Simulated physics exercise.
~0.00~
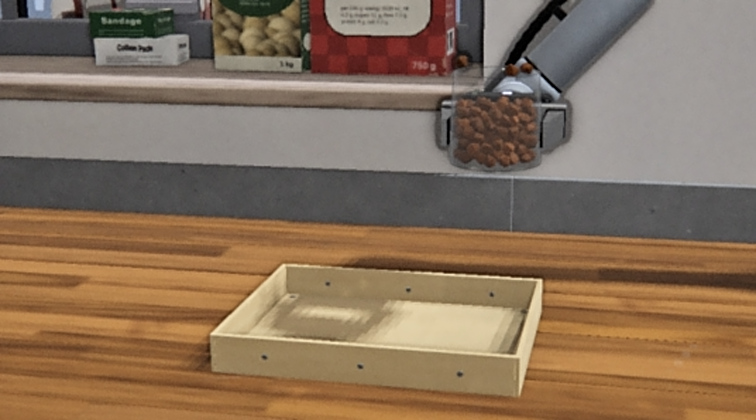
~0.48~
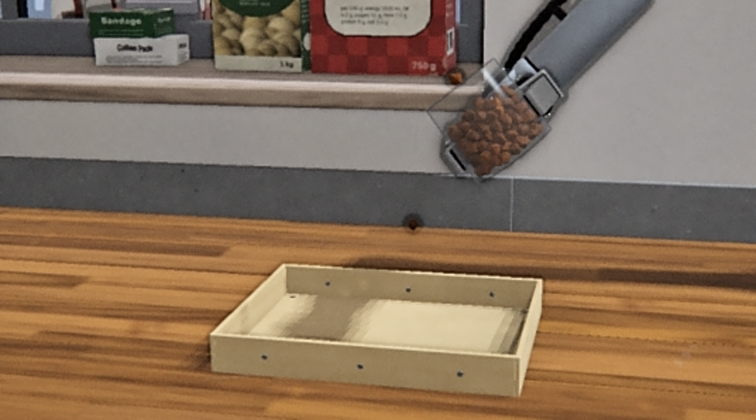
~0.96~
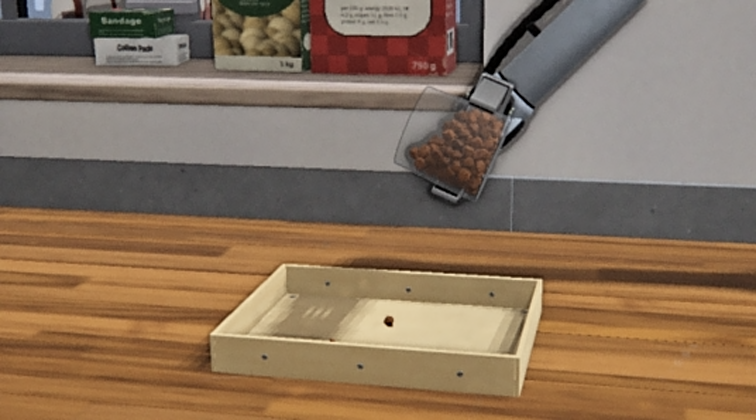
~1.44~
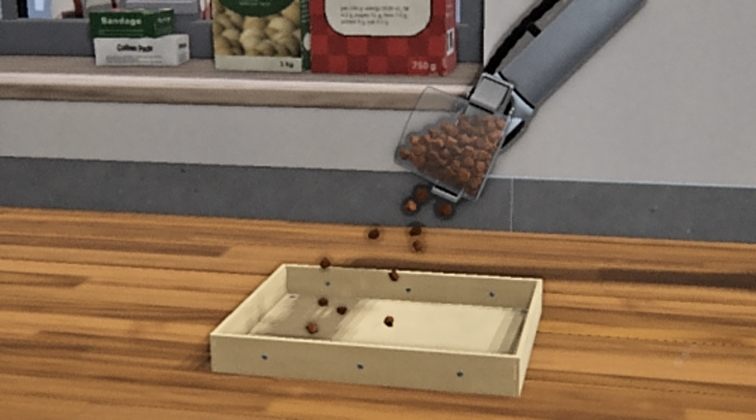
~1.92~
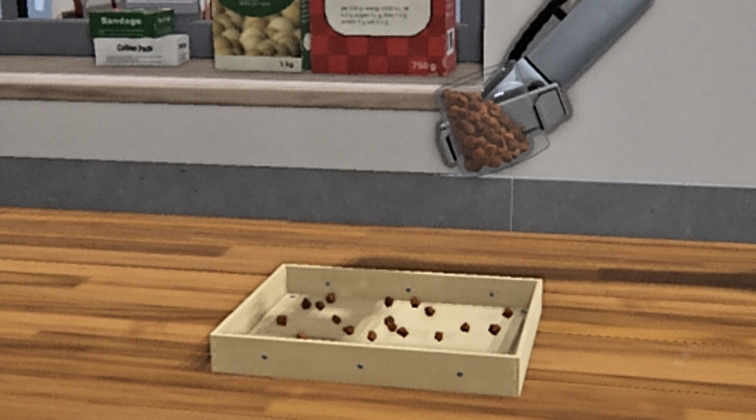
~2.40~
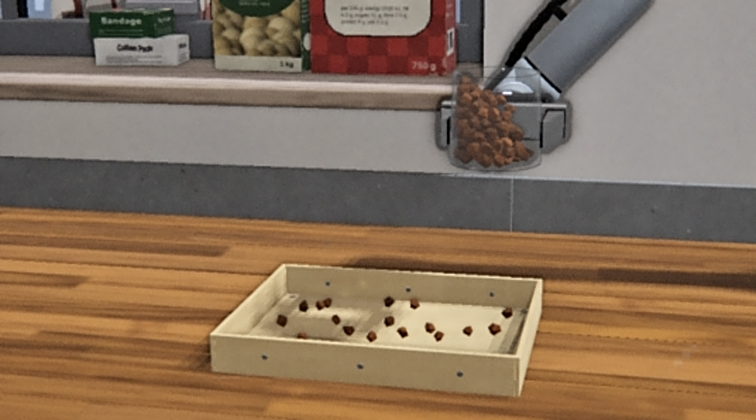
A grey robotic gripper holds a clear tumbler of reddish-brown pet food pellets at the upper right of a kitchen-like scene, seen from a fixed, slightly raised view. Below it, a shallow, pale tray sits empty on a striped wooden table, with green and red packages on a shelf behind. The gripper tips the tumbler toward the left, and a lone pellet drops into the tray. As it stays steeply tilted, more pellets tumble out in a loose stream. The gripper then turns the tumbler back upright, still mostly full, leaving a thin scatter of pellets across the unmoved tray.
